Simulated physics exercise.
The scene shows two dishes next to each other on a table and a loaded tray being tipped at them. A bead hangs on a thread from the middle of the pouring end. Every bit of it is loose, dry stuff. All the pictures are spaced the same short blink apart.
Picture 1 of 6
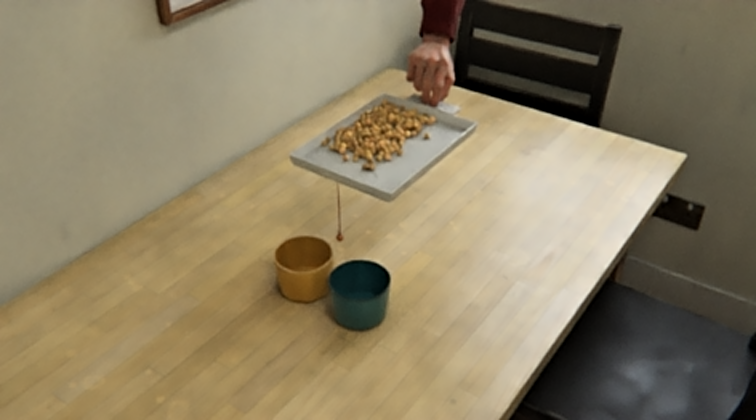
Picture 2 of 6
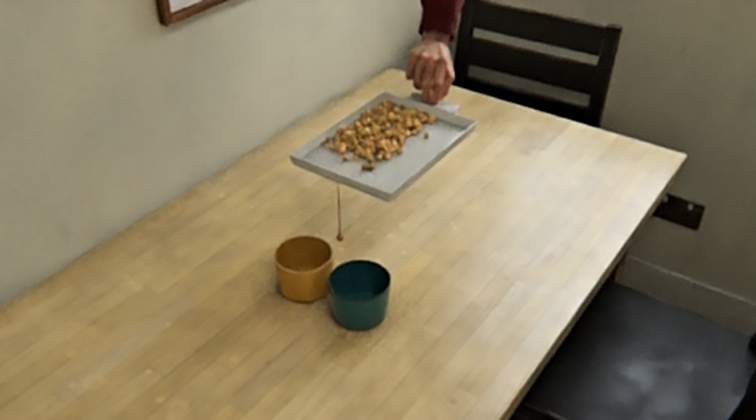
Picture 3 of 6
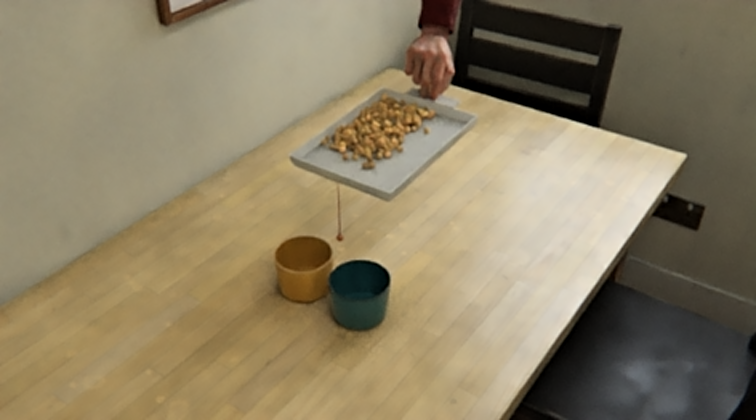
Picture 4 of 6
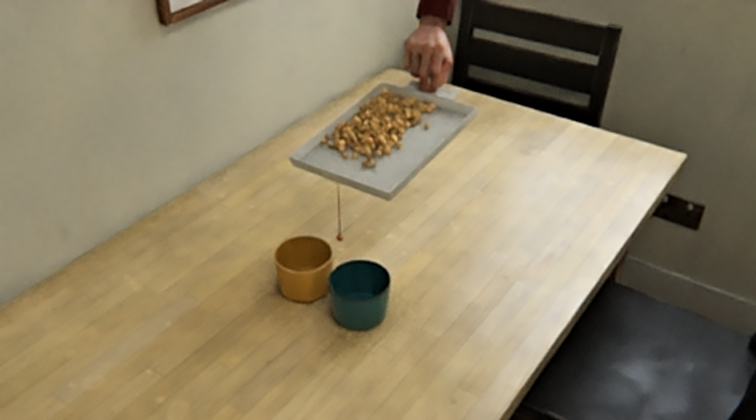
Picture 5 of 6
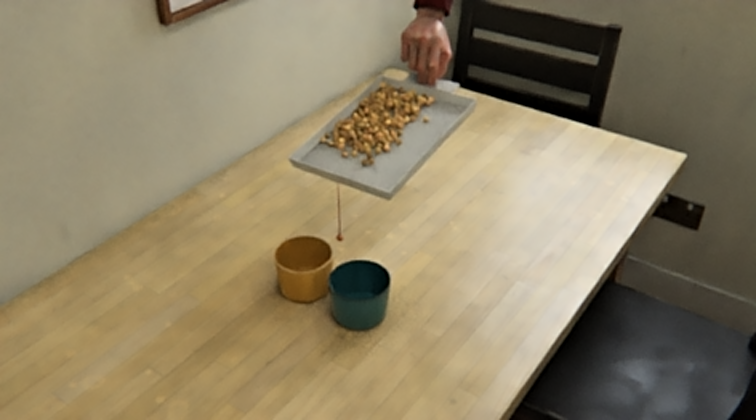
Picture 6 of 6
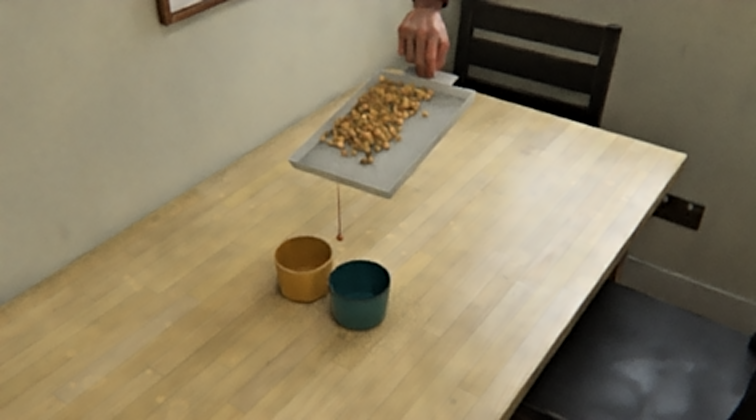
A hand slowly raises the handle end of a grey tray of dried chickpeas.
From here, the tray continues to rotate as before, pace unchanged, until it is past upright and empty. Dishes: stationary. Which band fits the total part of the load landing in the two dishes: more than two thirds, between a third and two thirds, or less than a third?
The dishes reach a third but not beyond two thirds of the load.
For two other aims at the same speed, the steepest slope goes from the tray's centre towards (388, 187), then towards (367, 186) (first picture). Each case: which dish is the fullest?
Try one - the dish to the right; try two - the dish to the right.
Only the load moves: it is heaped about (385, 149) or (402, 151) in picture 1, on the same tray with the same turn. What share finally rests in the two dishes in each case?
First case around 60 %, second case around 60 %.
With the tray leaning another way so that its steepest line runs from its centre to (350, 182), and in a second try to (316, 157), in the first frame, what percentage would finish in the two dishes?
So it's 80 percent with the first slope and 10 percent with the other.
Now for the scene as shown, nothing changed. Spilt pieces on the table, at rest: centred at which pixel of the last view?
The middle is around (275, 261).
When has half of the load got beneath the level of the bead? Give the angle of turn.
Somewhere near 105 degrees, I'd say.
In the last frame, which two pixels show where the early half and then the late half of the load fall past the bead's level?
(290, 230) for the early half, (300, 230) for the late half.
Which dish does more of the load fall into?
Well, that is the left of the two.
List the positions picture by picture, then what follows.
The first frame shows corners of the pouring end (292, 154) and (390, 192), level; middle of the load (383, 133), dried chickpeas; left dish (286, 282); right dish (342, 310); bead on its thread (340, 238).
The second frame shows corners of the pouring end (292, 154) and (390, 192), level; middle of the load (383, 132).
The third frame shows corners of the pouring end (291, 155) and (390, 191), tipped barely, lowest at the left corner; middle of the load (383, 129).
The fourth frame shows corners of the pouring end (291, 156) and (389, 191), tipped a little, lowest at the left corner; middle of the load (382, 125).
The fifth frame shows corners of the pouring end (291, 157) and (388, 190), tipped a little, lowest at the left corner; middle of the load (382, 121).
The sixth frame shows corners of the pouring end (290, 158) and (387, 190), tipped a little, lowest at the left corner; middle of the load (381, 117); left dish (286, 282); right dish (342, 310).
Just after the last frame, tray tipped steeply; almost all on the tray; just a few outside both; just a few in the air.
A moment on, tray tipped right over; almost all on the tray; just a few in the right dish; just a few outside both; just a few in the air.
Further on, tray tipped past a quarter turn; just a few in the right dish; roughly half in the left dish; roughly half outside both.
When it is over, tray tipped past a quarter turn; just a few in the right dish; roughly half in the left dish; roughly half outside both.
